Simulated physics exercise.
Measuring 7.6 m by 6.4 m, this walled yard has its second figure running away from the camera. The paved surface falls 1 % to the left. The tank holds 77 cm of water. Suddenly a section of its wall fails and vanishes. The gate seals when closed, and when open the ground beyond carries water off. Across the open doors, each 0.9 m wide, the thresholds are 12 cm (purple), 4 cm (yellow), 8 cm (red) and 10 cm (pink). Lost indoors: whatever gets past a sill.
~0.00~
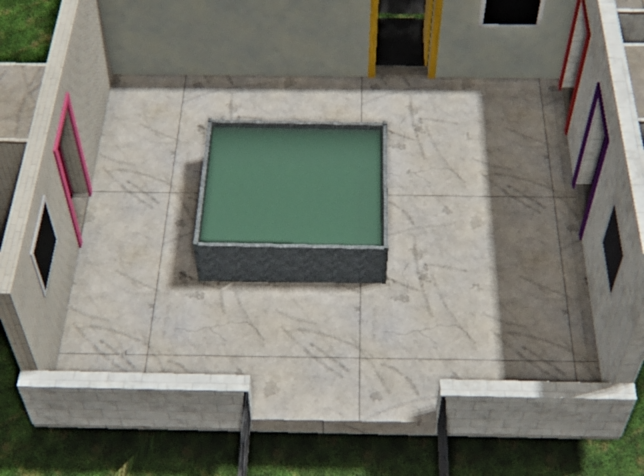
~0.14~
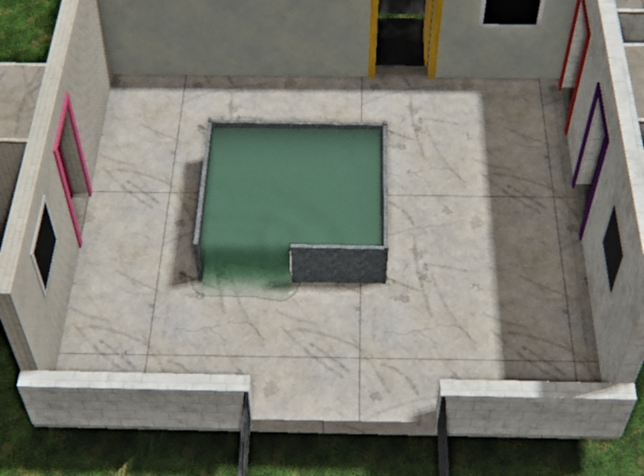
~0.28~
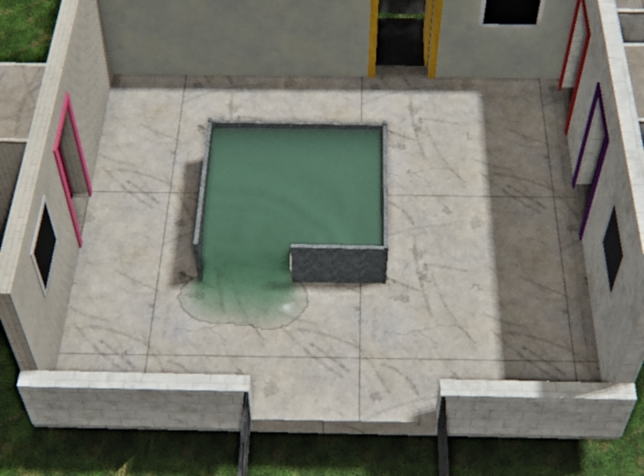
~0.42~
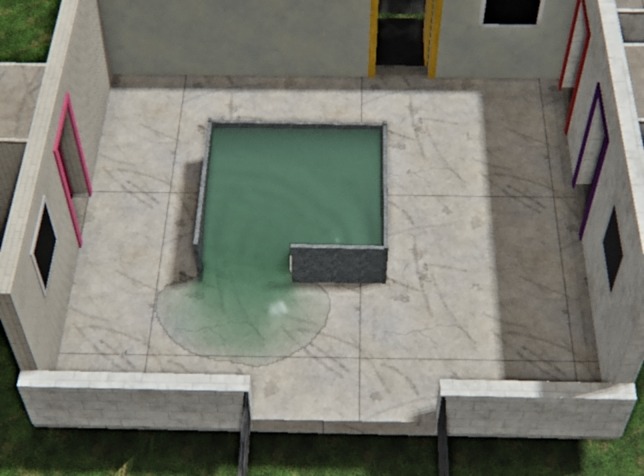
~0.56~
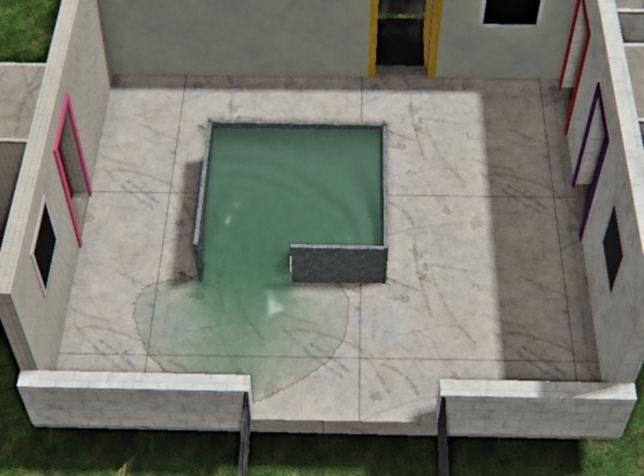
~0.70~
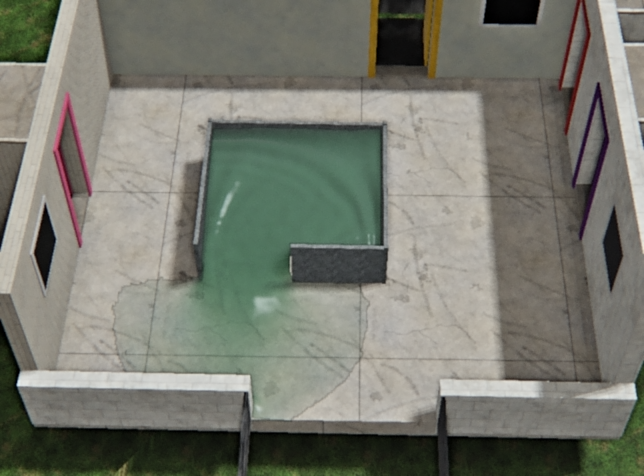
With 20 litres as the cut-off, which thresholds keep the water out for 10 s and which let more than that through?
Over 10 s: The purple door holds it off; the yellow door holds it off; the red door holds it off; the pink door holds it off.
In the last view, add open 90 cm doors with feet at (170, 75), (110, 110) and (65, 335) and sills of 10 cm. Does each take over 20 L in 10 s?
Taking them in order, the first gets enough, the second enough and the third enough.
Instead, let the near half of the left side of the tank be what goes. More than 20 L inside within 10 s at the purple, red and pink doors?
In that case, purple door: Less than that, red door: Less than that, pink door: More than that.
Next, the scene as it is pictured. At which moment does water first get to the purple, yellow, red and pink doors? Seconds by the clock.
Purple = 9.5 s, yellow = 5.5 s, red = 8.0 s, pink = 2.4 s.
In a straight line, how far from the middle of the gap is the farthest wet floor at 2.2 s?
Roughly 3.8 m.
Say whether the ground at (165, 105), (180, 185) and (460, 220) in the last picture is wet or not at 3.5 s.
Listed in sequence, the spots are drenched, drenched and bone dry.
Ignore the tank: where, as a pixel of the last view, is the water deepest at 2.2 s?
That would be near pixel (51, 400).
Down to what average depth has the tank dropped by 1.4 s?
It averages close to 56 centimetres.
After 1.4 s water covers 20 % of the floor and is deepest (49 cm) near (222, 391); purple door not reached, yellow door not reached, red door not reached, pink door not reached.
After 2.2 s water covers 20 % of the floor and is deepest (62 cm) near (51, 400); purple door not reached, yellow door not reached, red door not reached, pink door not reached.
After 3.5 s water covers 40 % of the floor and is deepest (38 cm) near (51, 400); purple door not reached, yellow door not reached, red door not reached, pink door 8 cm at the sill, 0 L in.
After 6.0 s water covers 60 % of the floor and is deepest (26 cm) near (51, 400); purple door not reached, yellow door 3 cm at the sill, 0 L in, red door not reached, pink door 8 cm at the sill, 0 L in.
After 10.0 s water covers 90 % of the floor and is deepest (15 cm) near (51, 400); purple door 6 cm at the sill, 0 L in, yellow door 5 cm at the sill, 0 L in, red door 10 cm at the sill, 0 L in, pink door 6 cm at the sill, 0 L in.
